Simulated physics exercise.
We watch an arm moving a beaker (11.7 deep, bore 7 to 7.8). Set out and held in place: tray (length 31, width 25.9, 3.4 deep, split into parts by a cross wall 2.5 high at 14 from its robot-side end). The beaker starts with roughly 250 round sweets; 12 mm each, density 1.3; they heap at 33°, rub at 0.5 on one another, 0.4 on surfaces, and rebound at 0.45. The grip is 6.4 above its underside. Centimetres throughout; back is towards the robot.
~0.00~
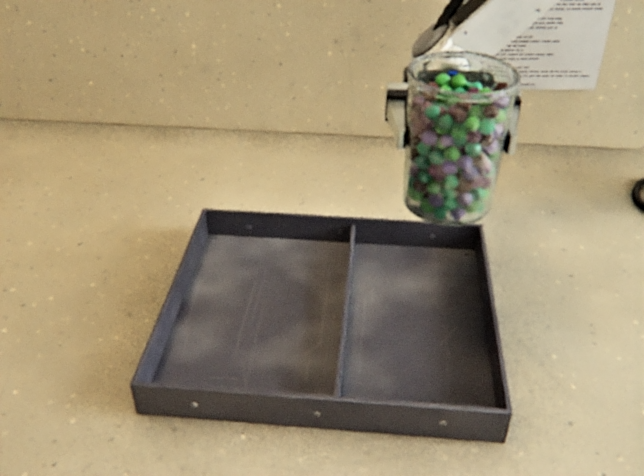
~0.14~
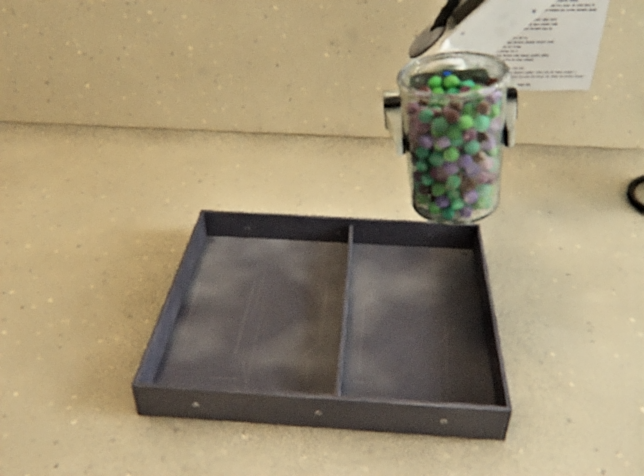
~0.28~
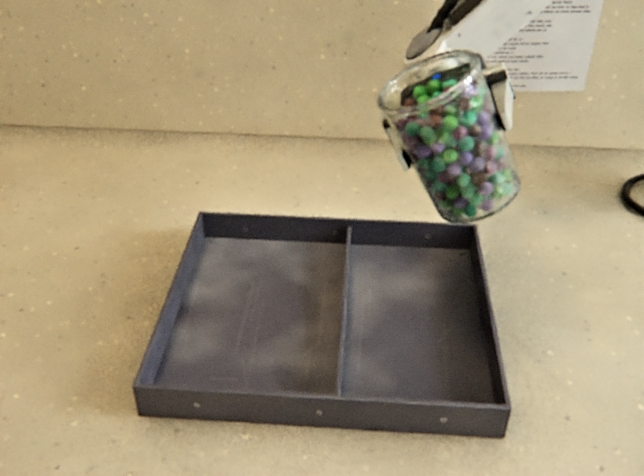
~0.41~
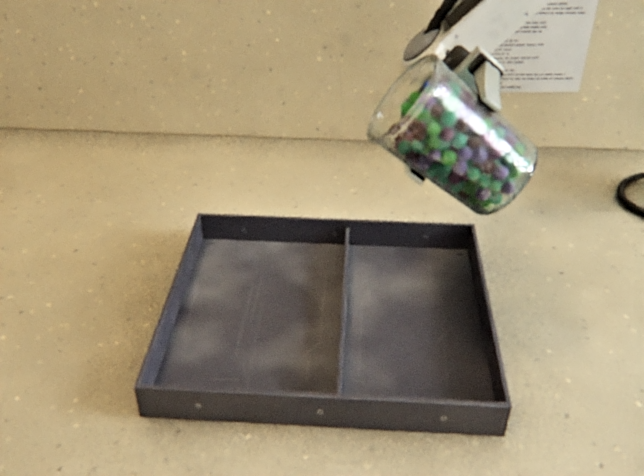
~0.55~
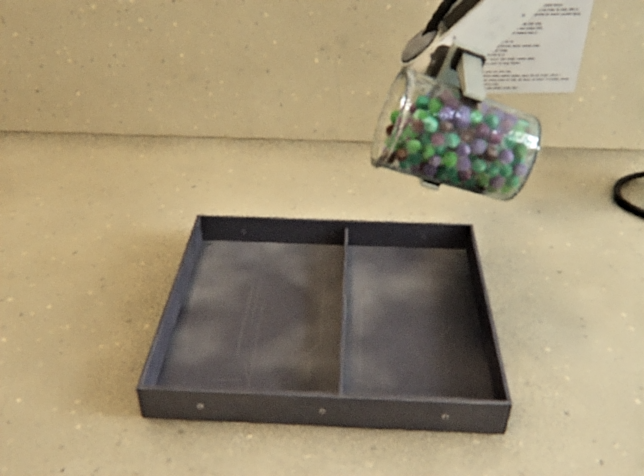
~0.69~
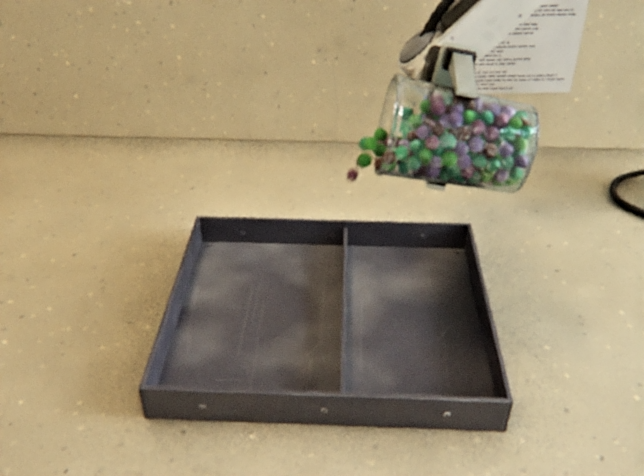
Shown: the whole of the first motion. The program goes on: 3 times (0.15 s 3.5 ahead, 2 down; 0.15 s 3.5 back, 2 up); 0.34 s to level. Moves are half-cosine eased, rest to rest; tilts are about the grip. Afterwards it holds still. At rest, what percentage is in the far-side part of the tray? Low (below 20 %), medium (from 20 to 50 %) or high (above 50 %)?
Share in the far-side part of the tray: Medium (from 20 to 50 %).
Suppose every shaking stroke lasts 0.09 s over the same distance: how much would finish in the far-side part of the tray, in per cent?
Then about 45 per cent.
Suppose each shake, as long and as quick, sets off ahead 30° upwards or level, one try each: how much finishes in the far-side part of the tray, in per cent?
About 50 and 45 per cent.
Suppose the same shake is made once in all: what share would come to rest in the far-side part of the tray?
Then about 15 per cent.
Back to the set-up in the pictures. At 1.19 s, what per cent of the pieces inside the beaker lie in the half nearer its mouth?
Roughly 50 per cent.
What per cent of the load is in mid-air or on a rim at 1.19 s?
Some 3 per cent.
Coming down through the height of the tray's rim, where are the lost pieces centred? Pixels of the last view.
Around (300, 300).
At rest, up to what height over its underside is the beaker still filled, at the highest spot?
About 9.0 cm.
After 1.19 s, tilted 80° forward, highest piece 21 above the table; 203 in the beaker, 33 in the far-side part, 5 in the robot-side part, 7 in flight or on a rim.
After 1.68 s, tilted 66° forward, highest piece 22 above the table; 164 in the beaker, 71 in the far-side part, 10 in the robot-side part, 3 in flight or on a rim.
After 2.13 s, level, highest piece 24 above the table; 163 in the beaker, 72 in the far-side part, 13 in the robot-side part.
After 3.18 s, level, highest piece 24 above the table; 163 in the beaker, 72 in the far-side part, 13 in the robot-side part.
In the end, 163 in the beaker, 72 in the far-side part, 13 in the robot-side part. That is 29 % in the far-side part of the tray.
